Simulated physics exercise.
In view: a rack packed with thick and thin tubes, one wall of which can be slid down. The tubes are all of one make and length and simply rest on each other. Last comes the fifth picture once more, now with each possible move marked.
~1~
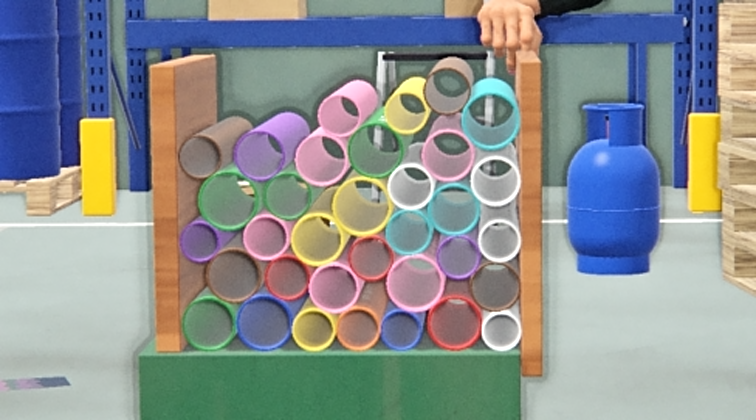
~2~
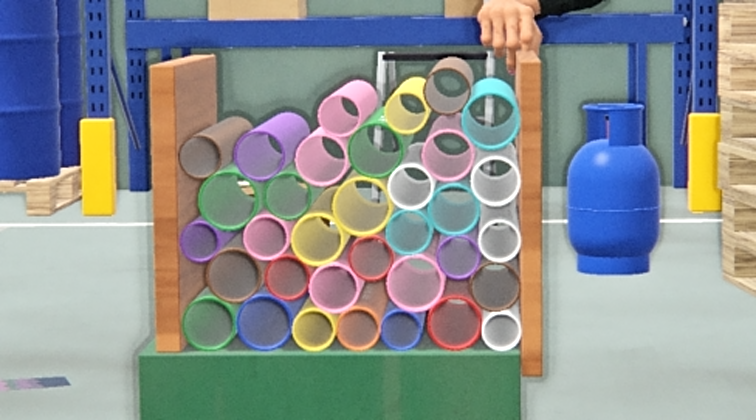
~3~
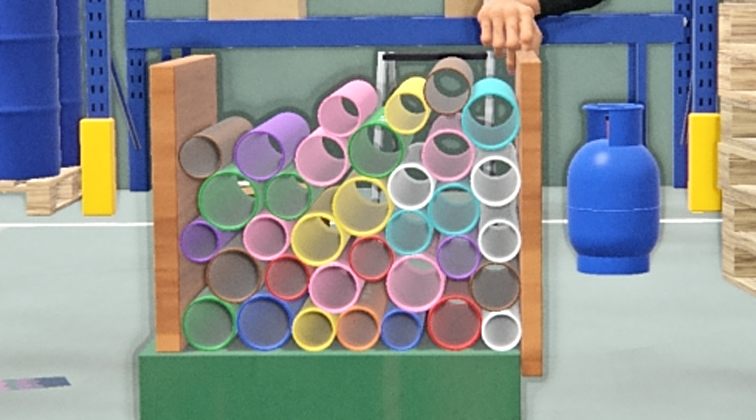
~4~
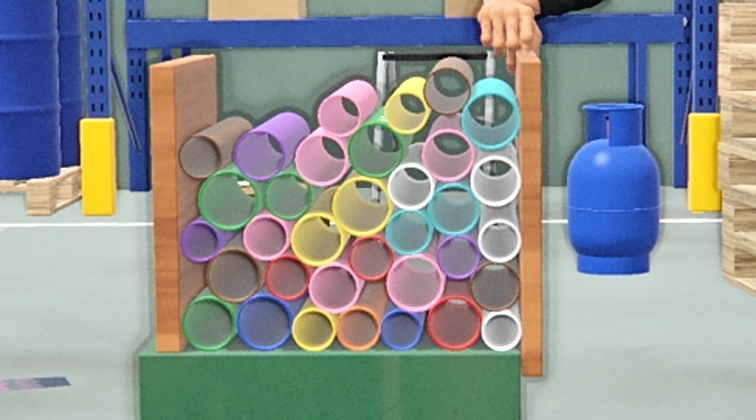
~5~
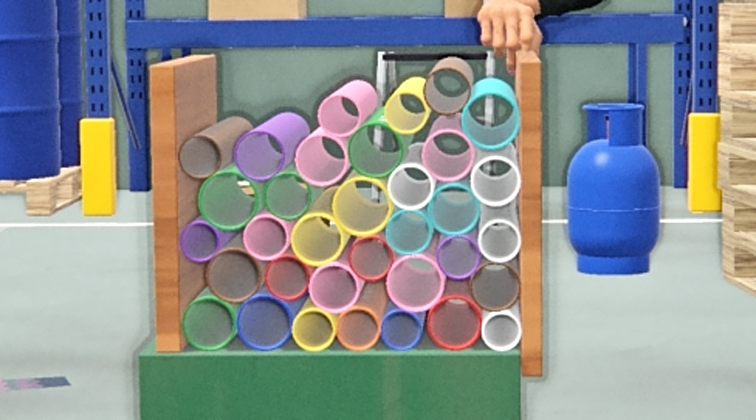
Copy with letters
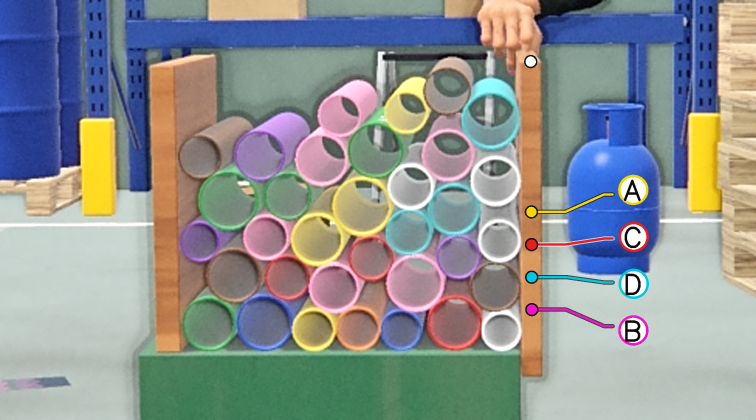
A hand stays still on the right wooden board beside the stacked colourful tubes.
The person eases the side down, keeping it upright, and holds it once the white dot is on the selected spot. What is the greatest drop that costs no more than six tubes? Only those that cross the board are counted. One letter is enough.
The lowest mark that will do is C.
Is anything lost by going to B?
Yes.
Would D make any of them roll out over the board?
Yes.
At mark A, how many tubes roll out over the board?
With A, two.
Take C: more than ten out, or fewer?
Fewer than ten.
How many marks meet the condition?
Two of them.
On the copy, A at (531, 212); B at (532, 310); C at (532, 245); D at (532, 278); the white dot at (531, 61).
On C. First, top of the board (521, 142).
Then, top of the board (521, 236).
Finally, top of the board (521, 244), five out over the board.
By contrast, A two out over the board; B more than six out over the board; D more than six out over the board.
